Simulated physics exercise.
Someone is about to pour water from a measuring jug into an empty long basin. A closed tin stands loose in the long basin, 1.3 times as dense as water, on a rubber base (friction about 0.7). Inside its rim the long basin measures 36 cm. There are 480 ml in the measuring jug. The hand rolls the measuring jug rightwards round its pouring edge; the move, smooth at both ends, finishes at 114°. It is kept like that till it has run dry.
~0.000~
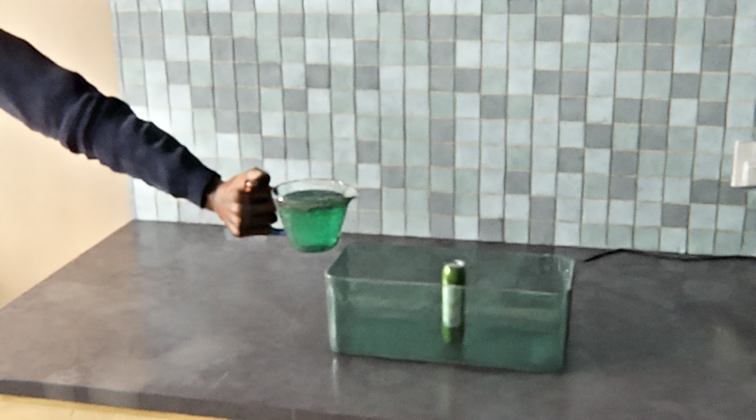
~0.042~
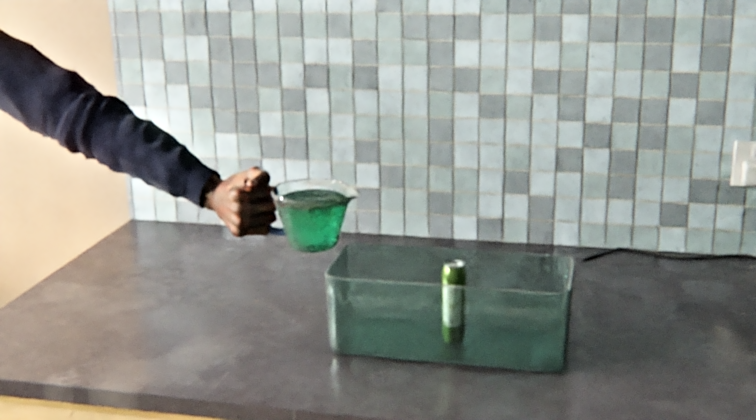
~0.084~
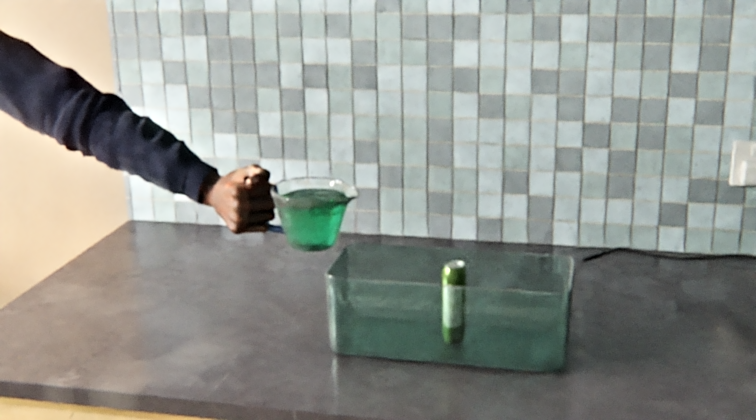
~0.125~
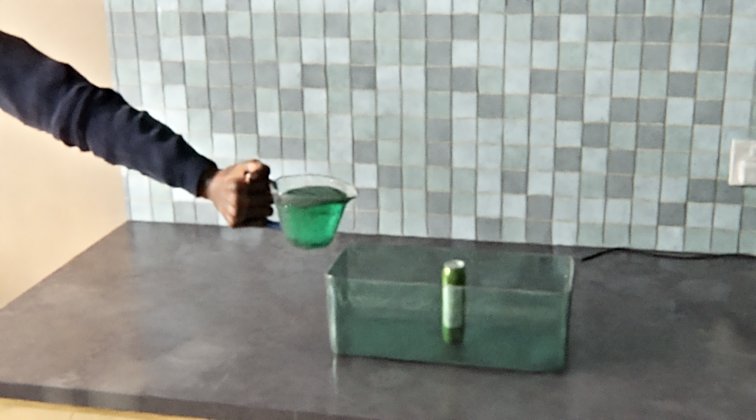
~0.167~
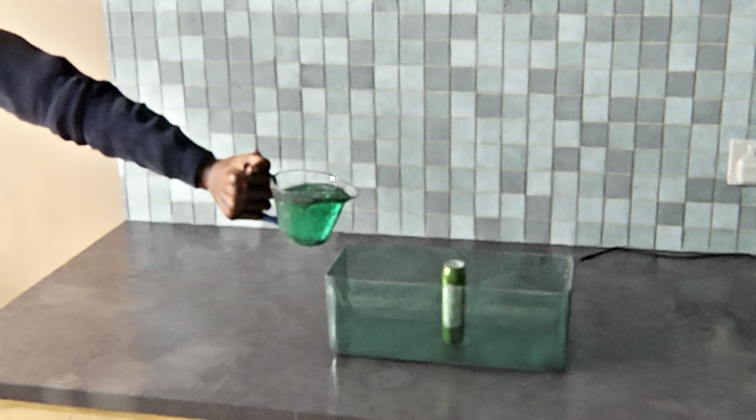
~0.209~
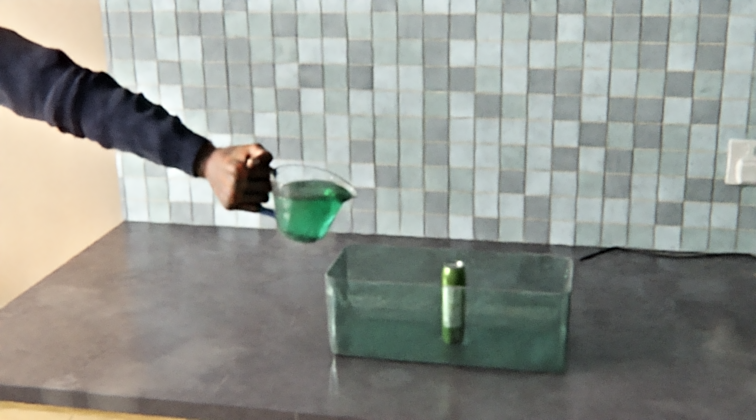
On a dark counter by a tiled wall, a hand held a glass jug of green liquid beside a long clear basin with a green tin standing inside, then smoothly tilted the jug slightly rightwards.
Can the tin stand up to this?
It stays up.
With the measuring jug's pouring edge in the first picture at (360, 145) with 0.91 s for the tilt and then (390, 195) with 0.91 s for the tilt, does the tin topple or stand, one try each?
First it falls; then it topples.
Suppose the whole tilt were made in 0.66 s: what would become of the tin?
The tin stays up.
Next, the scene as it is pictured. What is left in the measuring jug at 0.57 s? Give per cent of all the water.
About 54 per cent.
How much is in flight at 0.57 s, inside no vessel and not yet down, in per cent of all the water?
About 34 per cent.
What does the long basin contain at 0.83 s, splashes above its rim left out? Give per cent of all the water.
About 84 per cent.
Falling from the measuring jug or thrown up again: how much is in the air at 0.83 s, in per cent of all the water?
Some 14 per cent.
Then, 0.57 s in, the tilt is 79° and 55 per cent is still to pour; the tin stands where it began.
Then, 0.83 s in, the tilt is 112° and 2 per cent is still to pour; the tin stands where it began.
Then, 1.11 s in, the tilt is 114° and 0 per cent is still to pour; the tin stands where it began.
Then, 1.41 s in, the tilt is 114° and 0 per cent is still to pour; the tin stands where it began.
Finally, the tin stands where it began.
